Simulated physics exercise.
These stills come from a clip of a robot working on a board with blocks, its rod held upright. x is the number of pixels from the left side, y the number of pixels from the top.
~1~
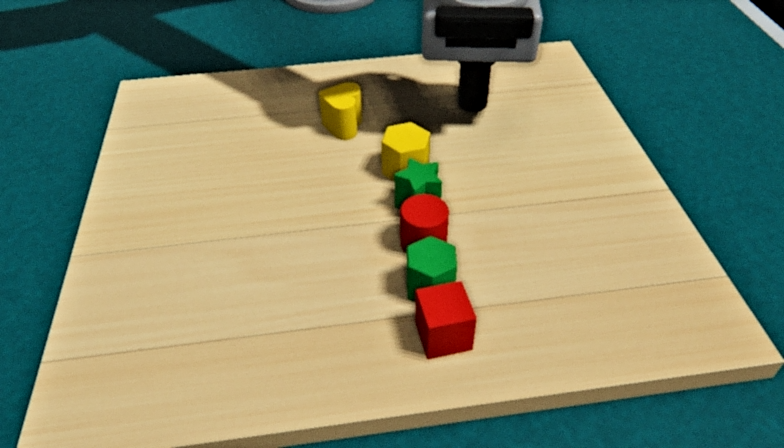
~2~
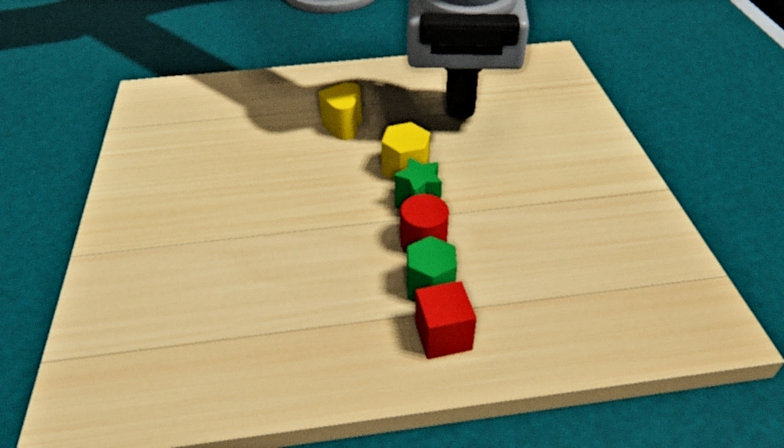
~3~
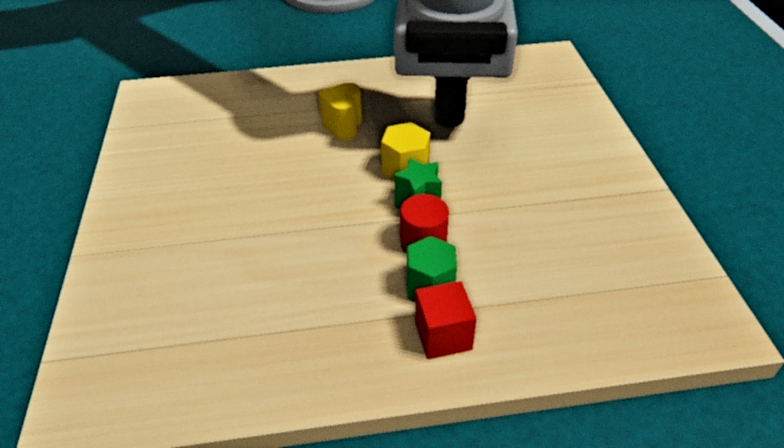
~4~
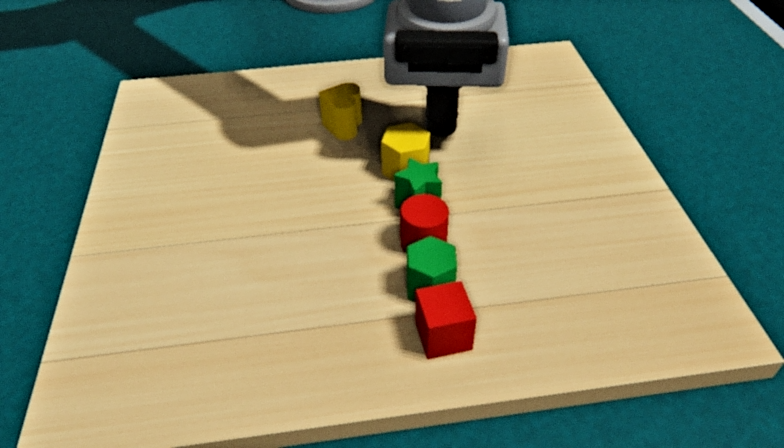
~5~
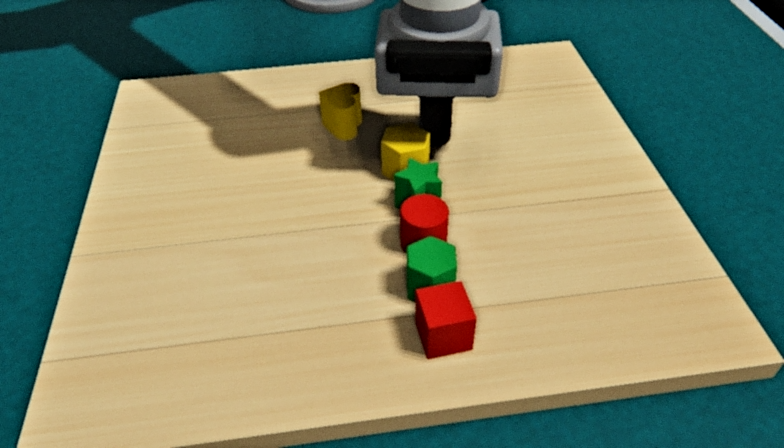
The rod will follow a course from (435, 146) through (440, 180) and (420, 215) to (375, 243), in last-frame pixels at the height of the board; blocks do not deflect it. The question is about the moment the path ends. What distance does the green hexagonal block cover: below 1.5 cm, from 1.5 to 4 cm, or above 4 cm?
Once the path ends, it will sit under 1.5 cm from where it is now.
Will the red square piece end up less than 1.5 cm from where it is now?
Yes.
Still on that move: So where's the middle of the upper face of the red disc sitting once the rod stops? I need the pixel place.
I think it will end close to (412, 228).
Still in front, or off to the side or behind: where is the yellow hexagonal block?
I'd say the yellow hexagonal block has slipped off and sits beside or behind the rod.
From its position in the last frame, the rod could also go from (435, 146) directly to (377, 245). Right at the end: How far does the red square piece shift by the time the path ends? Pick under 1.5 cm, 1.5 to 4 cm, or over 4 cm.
Offset: Below 1.5 cm.
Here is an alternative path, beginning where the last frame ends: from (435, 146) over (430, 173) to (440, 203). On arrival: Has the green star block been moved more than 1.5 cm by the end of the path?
Final answer: Yes.
On the path given first. One third of the way, rod (440, 173); yellow hexagonal block (400, 144), turned 40° clockwise.
Two thirds of the way, rod (420, 207); yellow hexagonal block (399, 145), turned 45° clockwise; green star block (386, 196), turned 35° clockwise; red disc (417, 225); green hexagonal block (434, 260).
At the end, rod (374, 234); yellow hexagonal block (399, 145), turned 45° clockwise; green star block (339, 221), turned 50° clockwise; red disc (412, 228); green hexagonal block (436, 261); red square piece unmoved.
